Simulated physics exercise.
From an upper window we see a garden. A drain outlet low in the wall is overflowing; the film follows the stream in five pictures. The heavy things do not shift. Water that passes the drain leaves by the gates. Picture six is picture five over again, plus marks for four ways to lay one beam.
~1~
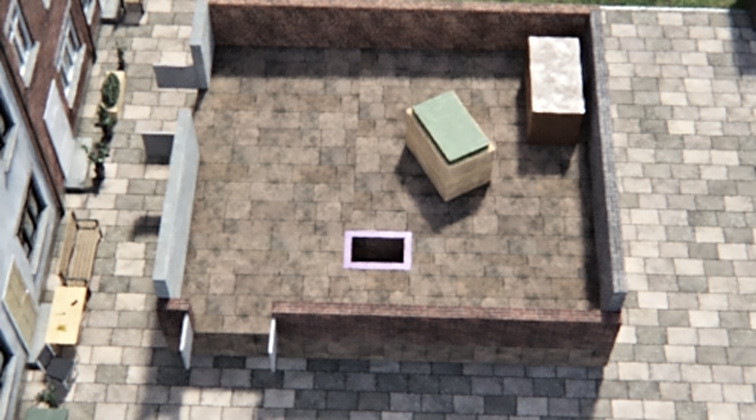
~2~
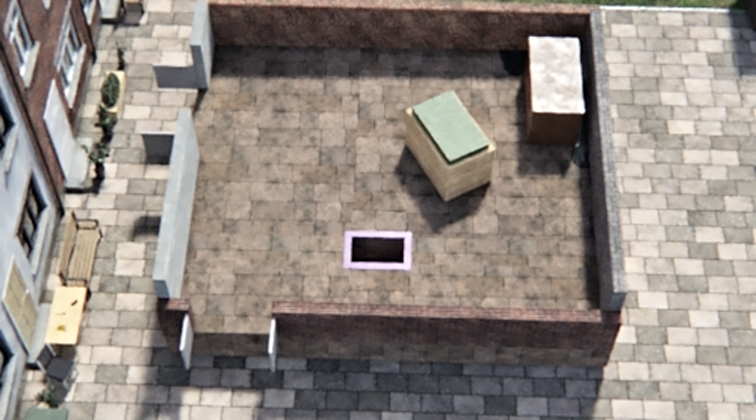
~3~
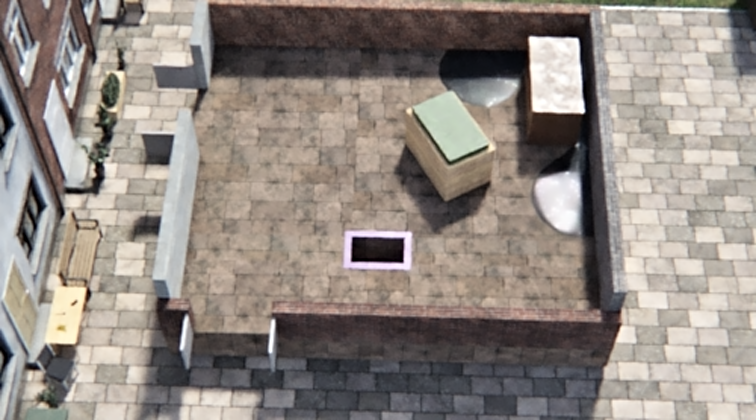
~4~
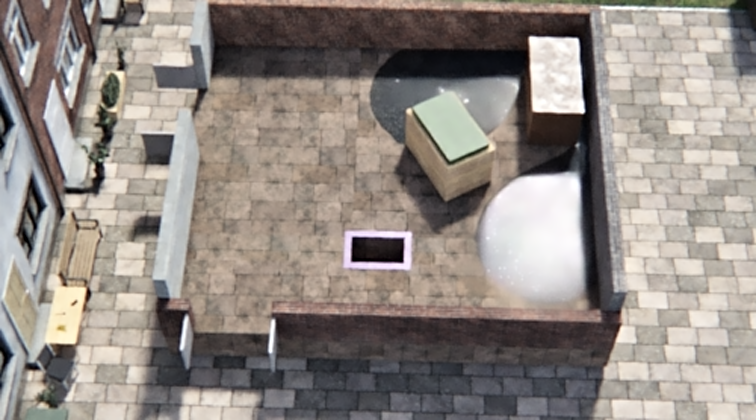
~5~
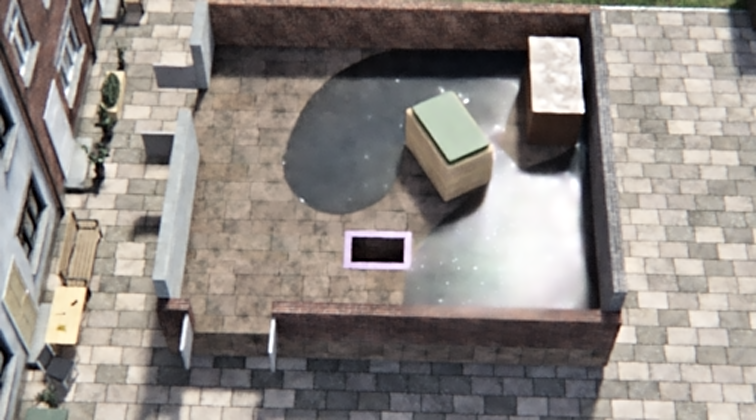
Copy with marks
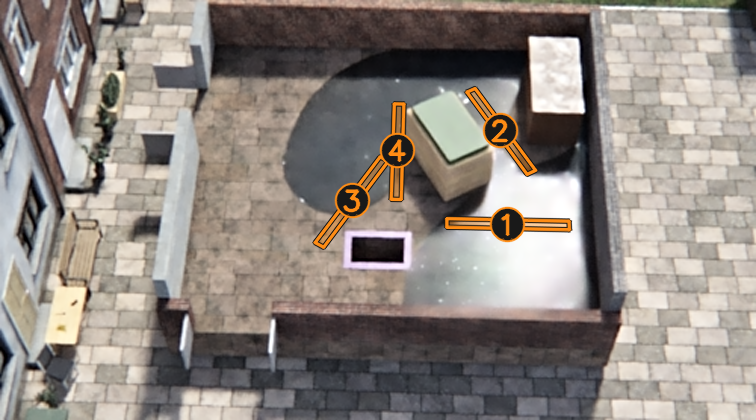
In a walled, paved garden seen from above, water appears near the tall box in the upper right corner and spreads in two widening sheets, which merge around the green-topped crate while the purple-edged drain pit stays dry.
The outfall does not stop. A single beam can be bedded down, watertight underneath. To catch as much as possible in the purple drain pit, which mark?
1.
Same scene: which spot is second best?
That is spot 4.
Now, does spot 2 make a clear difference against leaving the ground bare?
No, it changes little.
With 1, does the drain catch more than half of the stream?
No, it does not.
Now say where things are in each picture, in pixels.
Outfall at (584, 72); purple drain pit at (378, 250); open gate at (235, 322); open gate at (204, 121); 1 % of the ground is wet; purple drain pit still dry.
Water covers 3 % of the ground and shows as far out as (589, 158); purple drain pit still dry.
Water covers 10 % of the ground and shows as far out as (591, 231); purple drain pit still dry.
Water covers 26 % of the ground and shows as far out as (532, 294); purple drain pit still dry.
Water covers 47 % of the ground and shows as far out as (289, 182); purple drain pit still dry.
On the marked copy, 1 from (446, 222) to (569, 225); 2 from (471, 90) to (531, 172); 3 from (319, 244) to (384, 158); 4 from (396, 199) to (399, 103).
For spot 1, about 22 % of the stream runs into the purple drain pit, about 77 % out by the gates.
For spot 2, about 5 % of the stream runs into the purple drain pit, about 95 % out by the gates.
For spot 3, about 6 % of the stream runs into the purple drain pit, about 94 % out by the gates.
For spot 4, about 11 % of the stream runs into the purple drain pit, about 88 % out by the gates.
